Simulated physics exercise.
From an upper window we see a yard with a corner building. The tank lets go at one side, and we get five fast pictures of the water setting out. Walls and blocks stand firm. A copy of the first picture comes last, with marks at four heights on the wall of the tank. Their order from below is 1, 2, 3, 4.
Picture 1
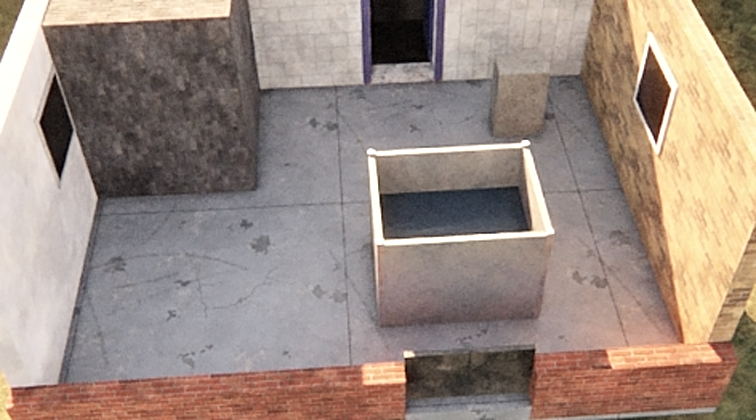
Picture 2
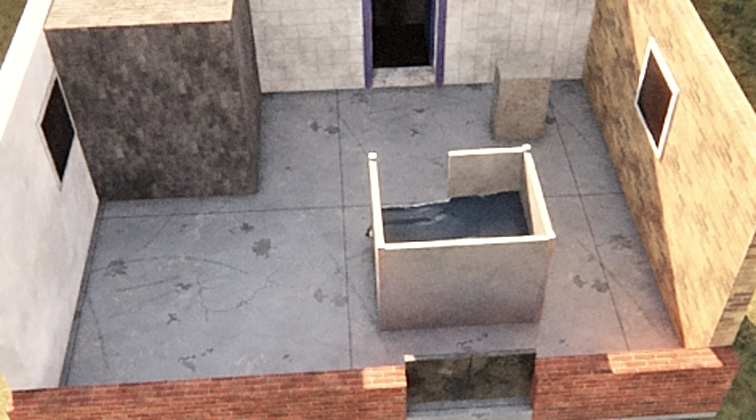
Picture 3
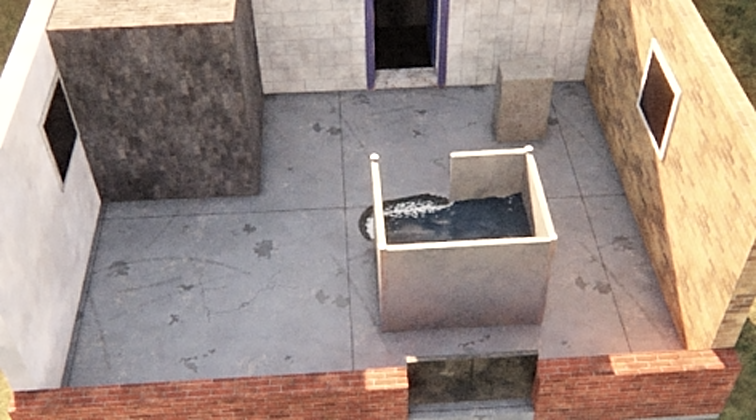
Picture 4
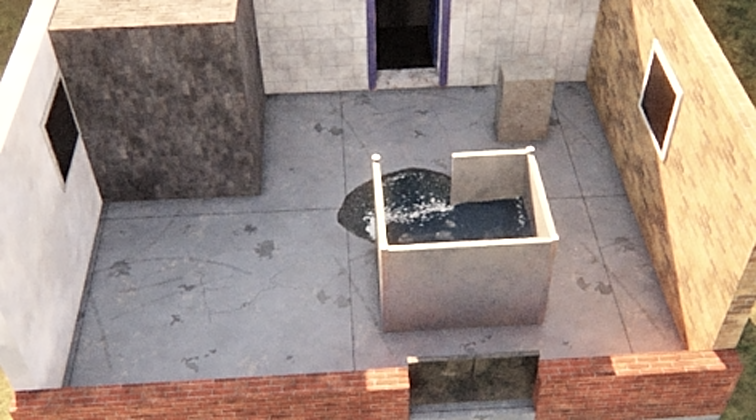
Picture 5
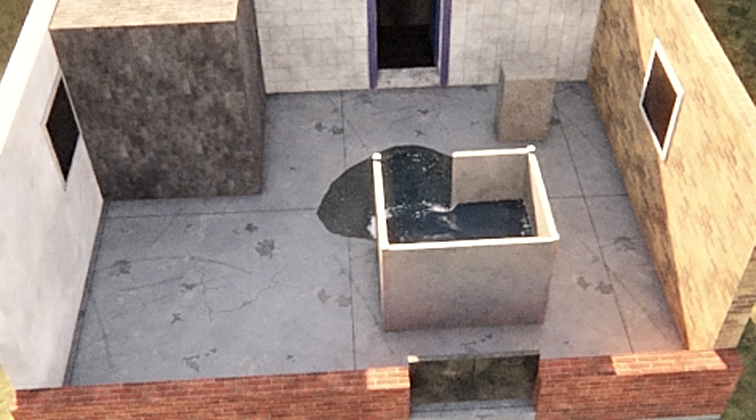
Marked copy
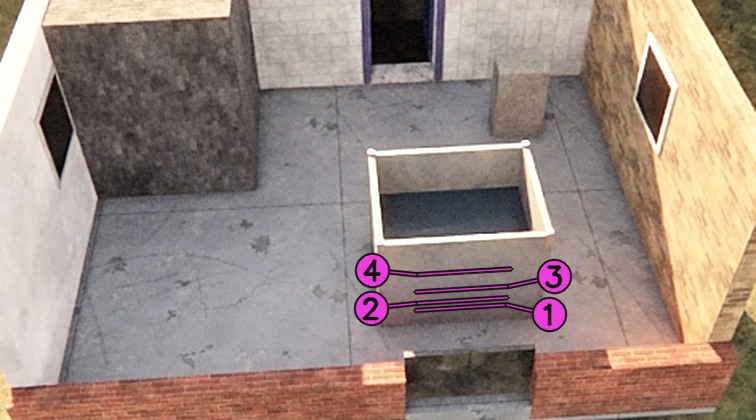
Walled yard seen from above, part of a tank's back wall disappearing and dark water spreading behind and leftward across grey paving.
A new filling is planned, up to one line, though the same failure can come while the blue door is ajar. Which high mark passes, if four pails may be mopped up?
Level 3.
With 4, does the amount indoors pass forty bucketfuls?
No.
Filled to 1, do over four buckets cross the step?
No, that is safe.
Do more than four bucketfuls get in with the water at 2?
No.
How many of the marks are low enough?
Three of them.
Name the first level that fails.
4 it is.
On the marked copy, 1 at (460, 307); 2 at (461, 300); 3 at (462, 289); 4 at (463, 271); from the bottom up 1, 2, 3, 4.
With 1, nothing gets over.
With 2, nothing gets over.
With 3, a bucket or two gets in.
With 4, about 12 bucketfuls get in.
